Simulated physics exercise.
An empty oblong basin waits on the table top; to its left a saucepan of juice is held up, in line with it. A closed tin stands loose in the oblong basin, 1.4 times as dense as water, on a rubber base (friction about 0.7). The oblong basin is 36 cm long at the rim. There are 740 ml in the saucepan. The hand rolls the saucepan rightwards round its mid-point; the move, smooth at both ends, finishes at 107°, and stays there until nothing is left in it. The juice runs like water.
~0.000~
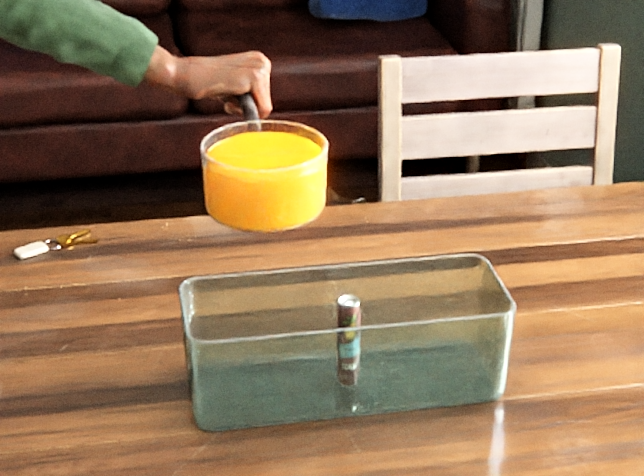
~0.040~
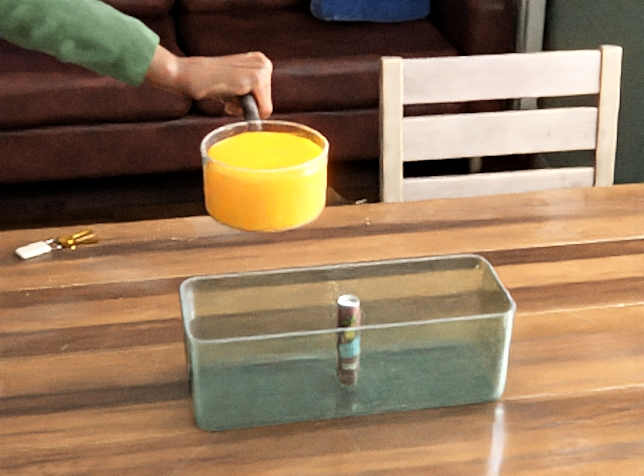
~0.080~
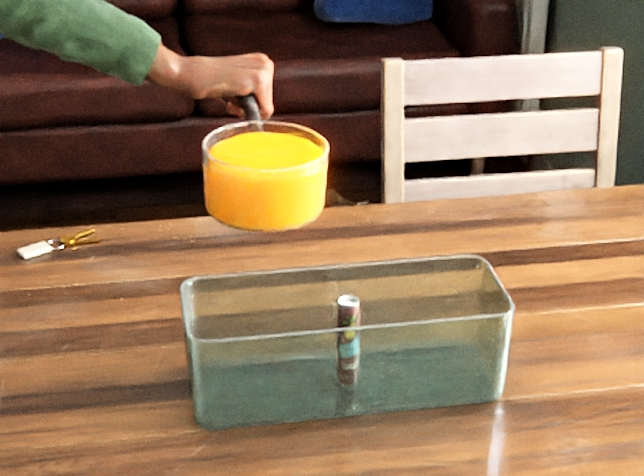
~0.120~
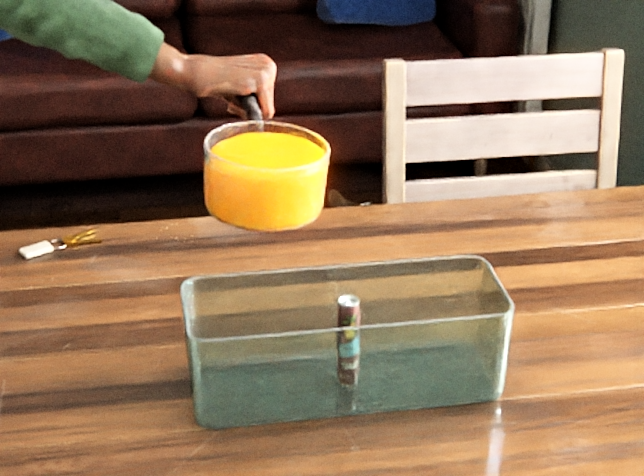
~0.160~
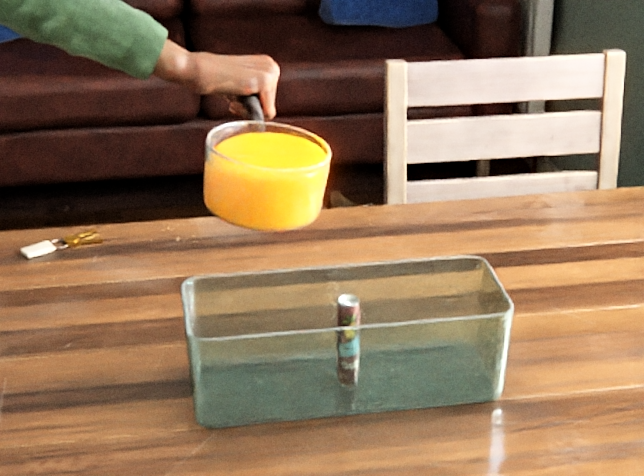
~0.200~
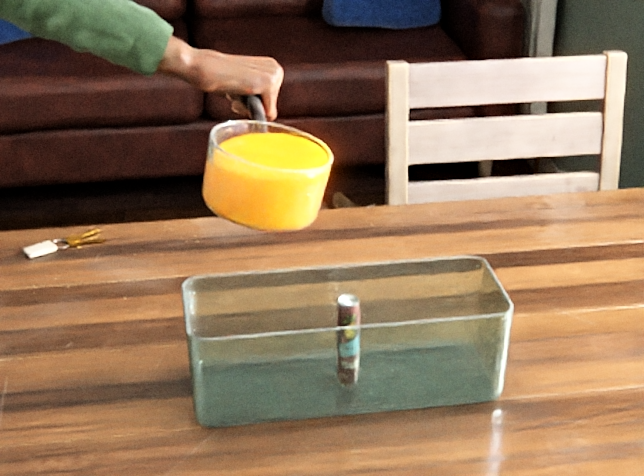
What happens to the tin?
The tin keeps standing.
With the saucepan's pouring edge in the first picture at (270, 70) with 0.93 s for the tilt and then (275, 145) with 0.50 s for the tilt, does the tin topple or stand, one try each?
First it keeps standing; then it goes over.
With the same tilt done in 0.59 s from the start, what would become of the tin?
Then it remains upright.
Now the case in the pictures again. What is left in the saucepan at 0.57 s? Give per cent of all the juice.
Some 54 per cent.
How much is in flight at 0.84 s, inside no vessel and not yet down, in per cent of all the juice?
Near 12 in a hundred.
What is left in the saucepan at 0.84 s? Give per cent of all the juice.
About 9 per cent.
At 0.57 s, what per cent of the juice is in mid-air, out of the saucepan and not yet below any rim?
Some 36 per cent.
Then, 0.57 s in, the tilt is 72° and 54 per cent is still to pour; the tin stands where it began.
Then, 0.84 s in, the tilt is 105° and 9 per cent is still to pour; the tin stands where it began.
Then, 1.12 s in, the tilt is 107° and 0 per cent is still to pour; the tin stands where it began.
Then, 1.43 s in, the tilt is 107° and 0 per cent is still to pour; the tin stands where it began.
Finally, the tin stands where it began.
